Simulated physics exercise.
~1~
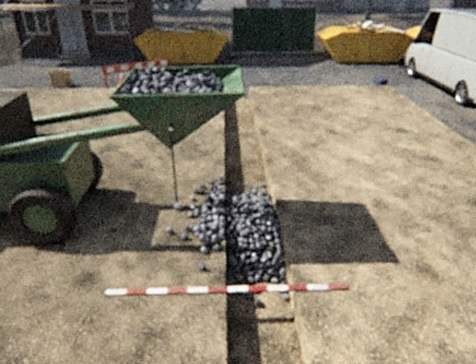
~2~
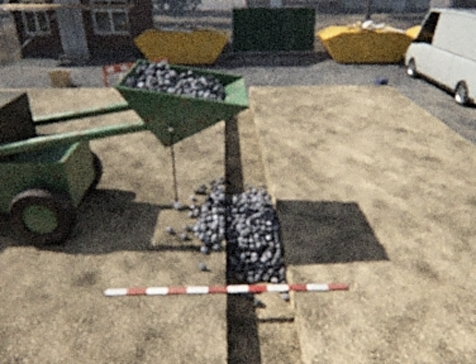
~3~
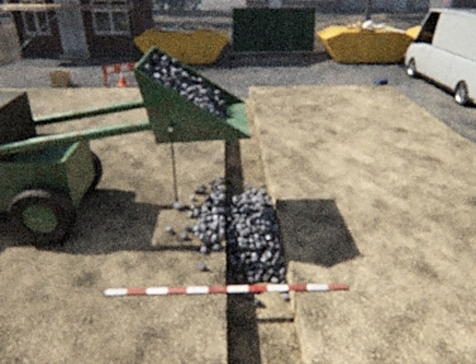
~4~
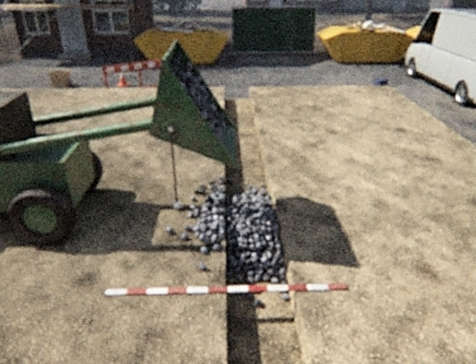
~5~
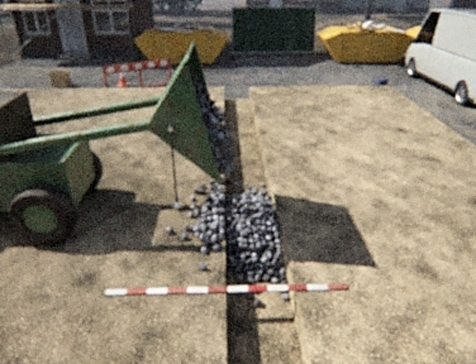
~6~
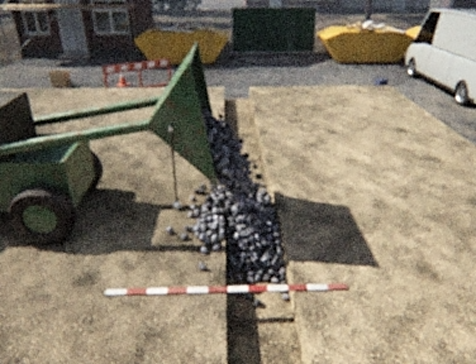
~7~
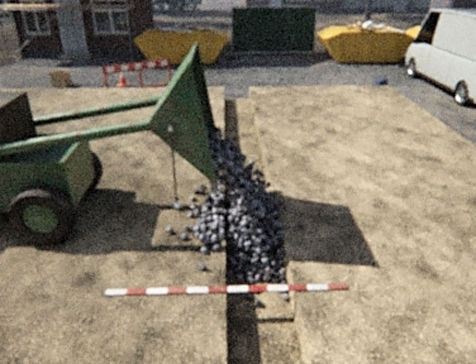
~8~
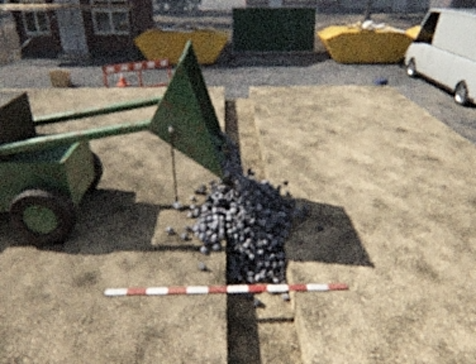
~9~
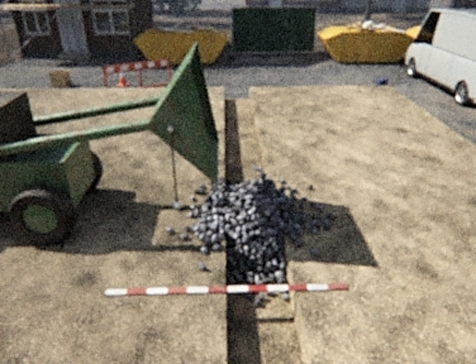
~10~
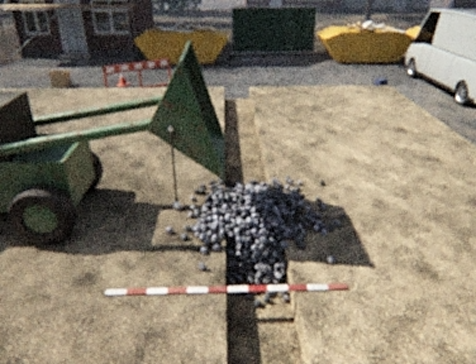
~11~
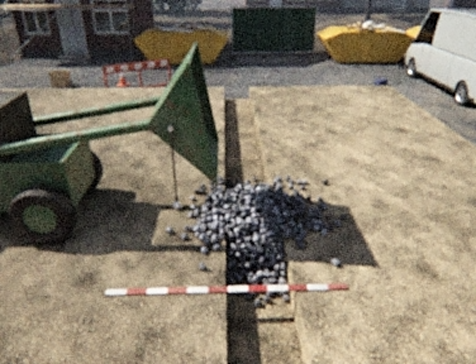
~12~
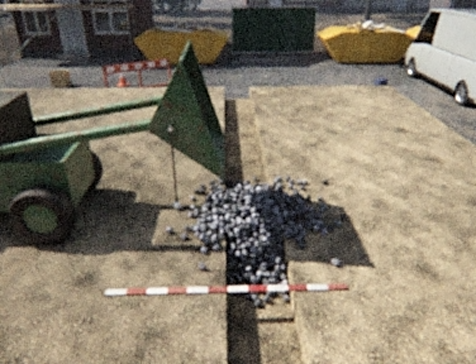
On a building site, a green loader tips its stones onto a heap filling and overlapping a trench.
